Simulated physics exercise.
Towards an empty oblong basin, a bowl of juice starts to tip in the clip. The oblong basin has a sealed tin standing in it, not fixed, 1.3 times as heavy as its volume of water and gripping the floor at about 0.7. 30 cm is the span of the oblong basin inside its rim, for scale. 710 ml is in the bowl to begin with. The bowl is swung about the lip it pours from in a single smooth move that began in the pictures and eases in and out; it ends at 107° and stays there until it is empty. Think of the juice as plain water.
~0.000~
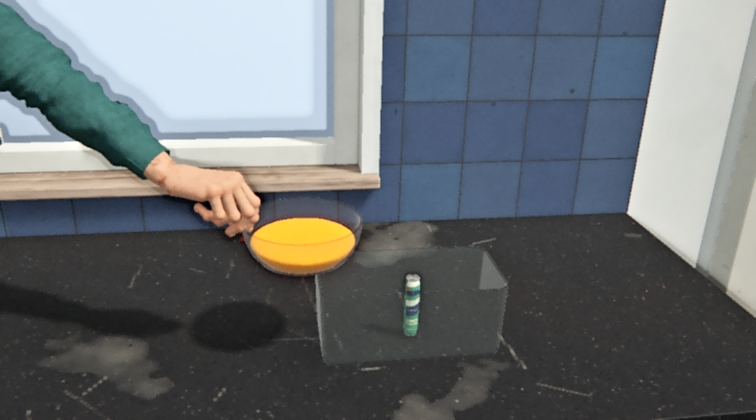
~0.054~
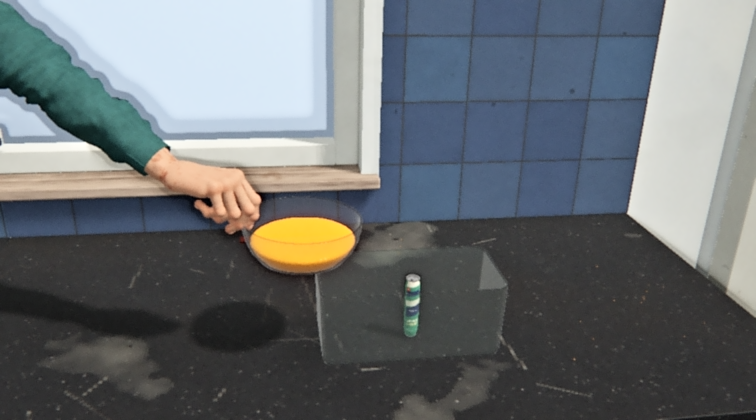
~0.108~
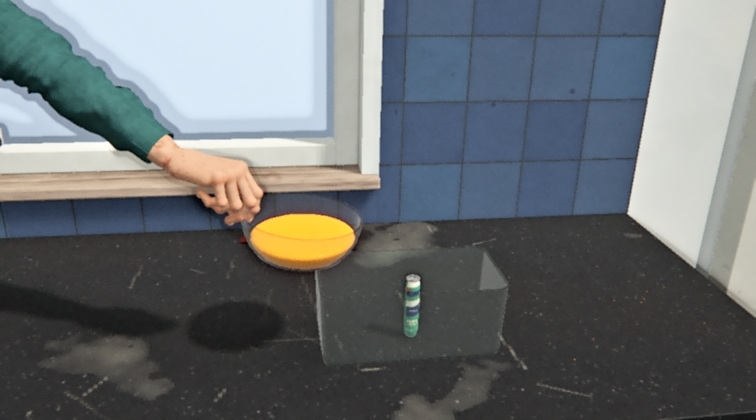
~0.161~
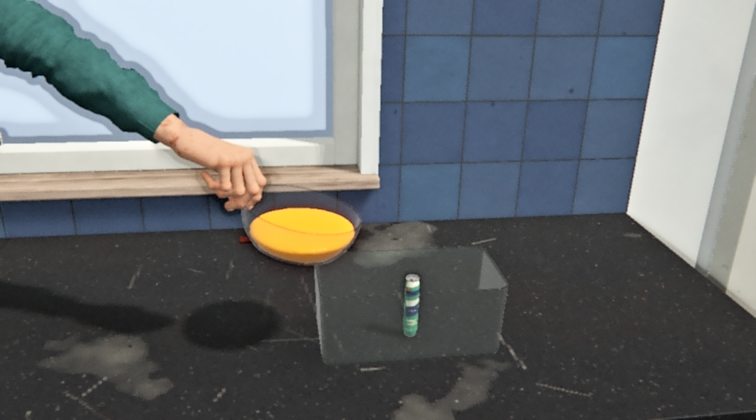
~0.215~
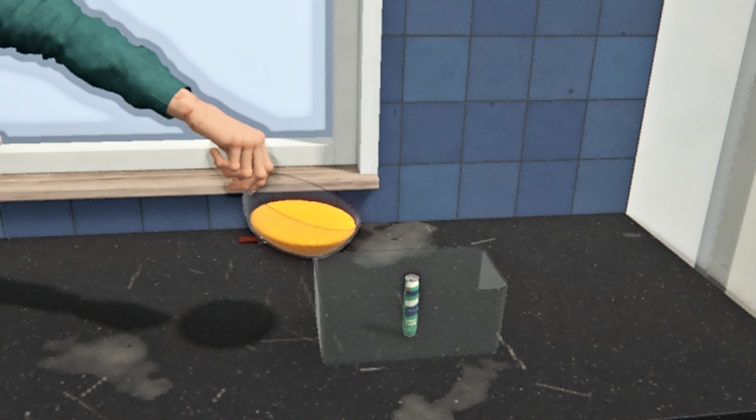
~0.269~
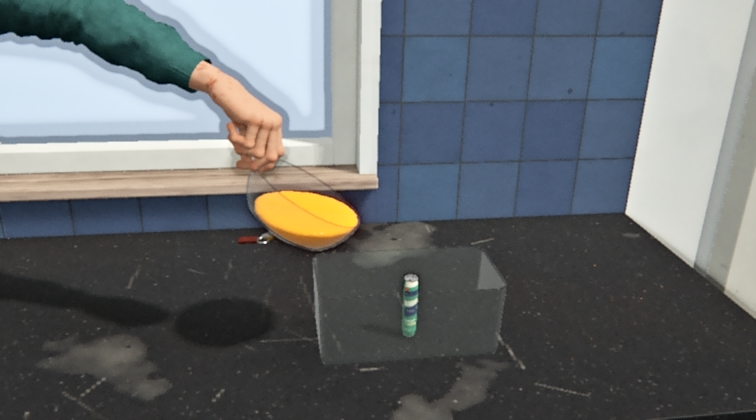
At first, a hand in a green sleeve holds a clear bowl of orange juice level on a dark counter, behind an empty see-through basin and a small tin. Then the hand rises, slowly and then faster, lifting the bowl's left side so that it leans clearly to the right.
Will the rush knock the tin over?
It will weather it.
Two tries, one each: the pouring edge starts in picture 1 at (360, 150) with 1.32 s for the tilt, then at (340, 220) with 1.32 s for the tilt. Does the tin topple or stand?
The tin stays vertical the first time and overturns the second time.
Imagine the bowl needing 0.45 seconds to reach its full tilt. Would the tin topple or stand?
Then the tin does not tip.
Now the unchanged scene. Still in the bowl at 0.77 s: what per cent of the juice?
Close to 0 in a hundred.
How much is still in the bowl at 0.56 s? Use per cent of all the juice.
Roughly 24 per cent.
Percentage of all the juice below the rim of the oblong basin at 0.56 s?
Close to 14 in a hundred.
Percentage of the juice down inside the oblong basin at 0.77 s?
About 96 per cent.
After 0.56 s the tilt is 93° and 24 per cent is still to pour; the tin stands where it began.
After 0.77 s the tilt is 107° and 0 per cent is still to pour; the tin stands where it began.
After 0.99 s the tilt is 107° and 0 per cent is still to pour; the tin stands where it began.
After 1.23 s the tilt is 107° and 0 per cent is still to pour; the tin stands where it began.
In the end the tin stands where it began.
